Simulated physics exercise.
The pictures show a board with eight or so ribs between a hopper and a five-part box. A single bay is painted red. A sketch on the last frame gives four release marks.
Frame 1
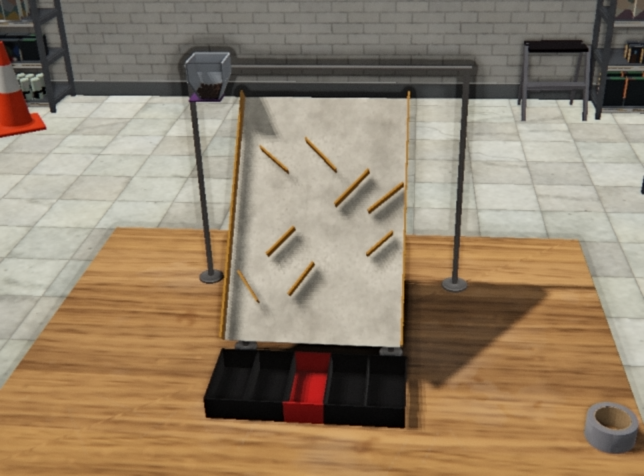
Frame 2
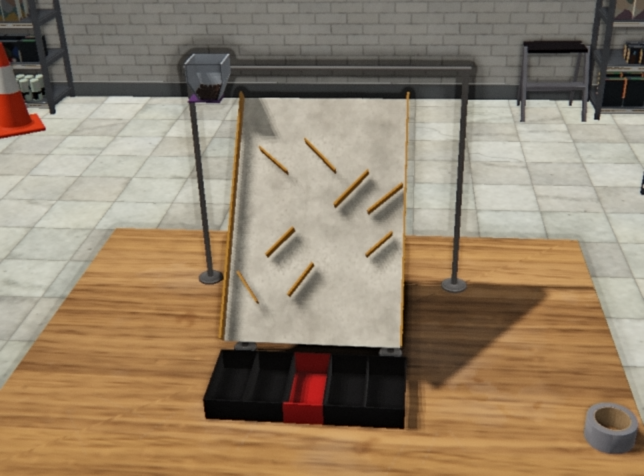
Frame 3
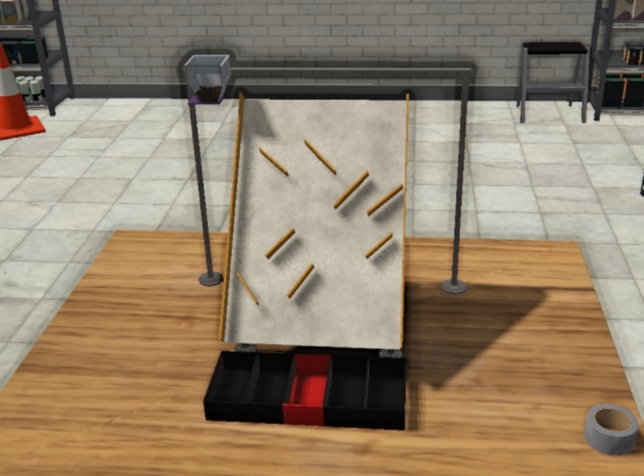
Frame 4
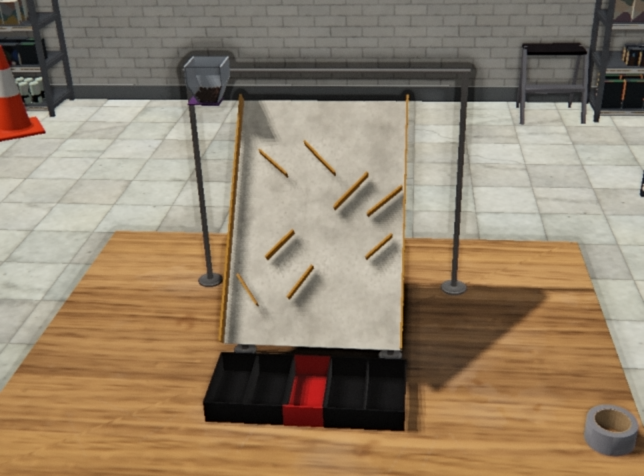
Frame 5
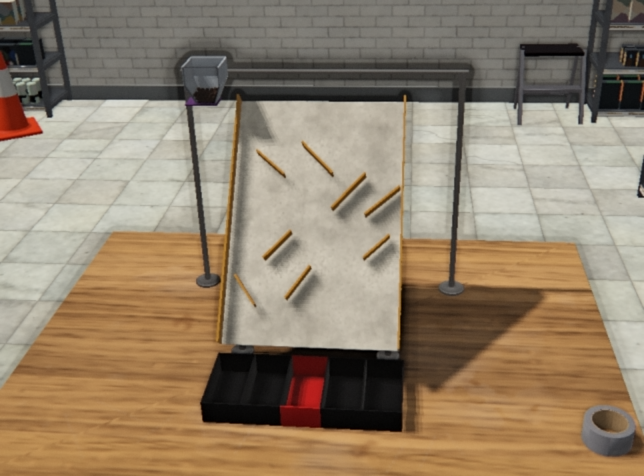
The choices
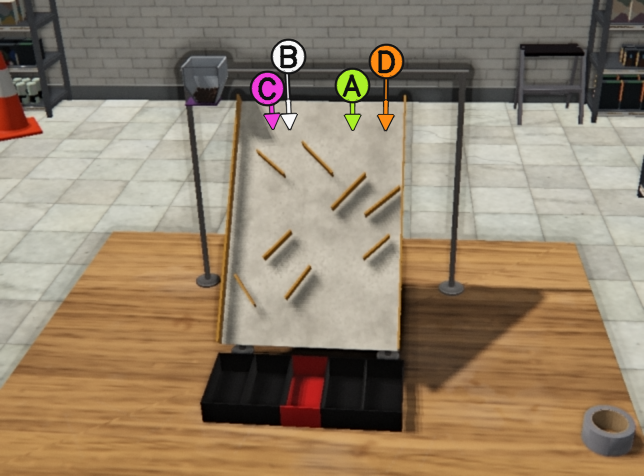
At first, a pale tilted board with slanted wooden ribs stands on a wooden table, a small hopper at its upper left and a black five-part box with a red middle bay below. Nothing on the board moves; the whole view only shifts very slightly, ending a touch to the left.
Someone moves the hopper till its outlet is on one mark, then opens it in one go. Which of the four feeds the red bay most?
Mark D does it best.
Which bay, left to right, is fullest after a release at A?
The first from the left.
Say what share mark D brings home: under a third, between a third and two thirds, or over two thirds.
Mark D gives between a third and two thirds.
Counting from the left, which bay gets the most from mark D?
The third.
On the marked copy, mark A meets the board at (352, 124); mark B meets the board at (289, 123); mark C meets the board at (272, 123); mark D meets the board at (385, 124).
If A is chosen, a small part in the red bay, most in other bays, a small part outside the box.
If B is chosen, a small part in the red bay, most in other bays, a small part outside the box.
If C is chosen, a small part in the red bay, most in other bays, a small part outside the box.
If D is chosen, about half in the red bay, about a third in other bays, a small part outside the box.
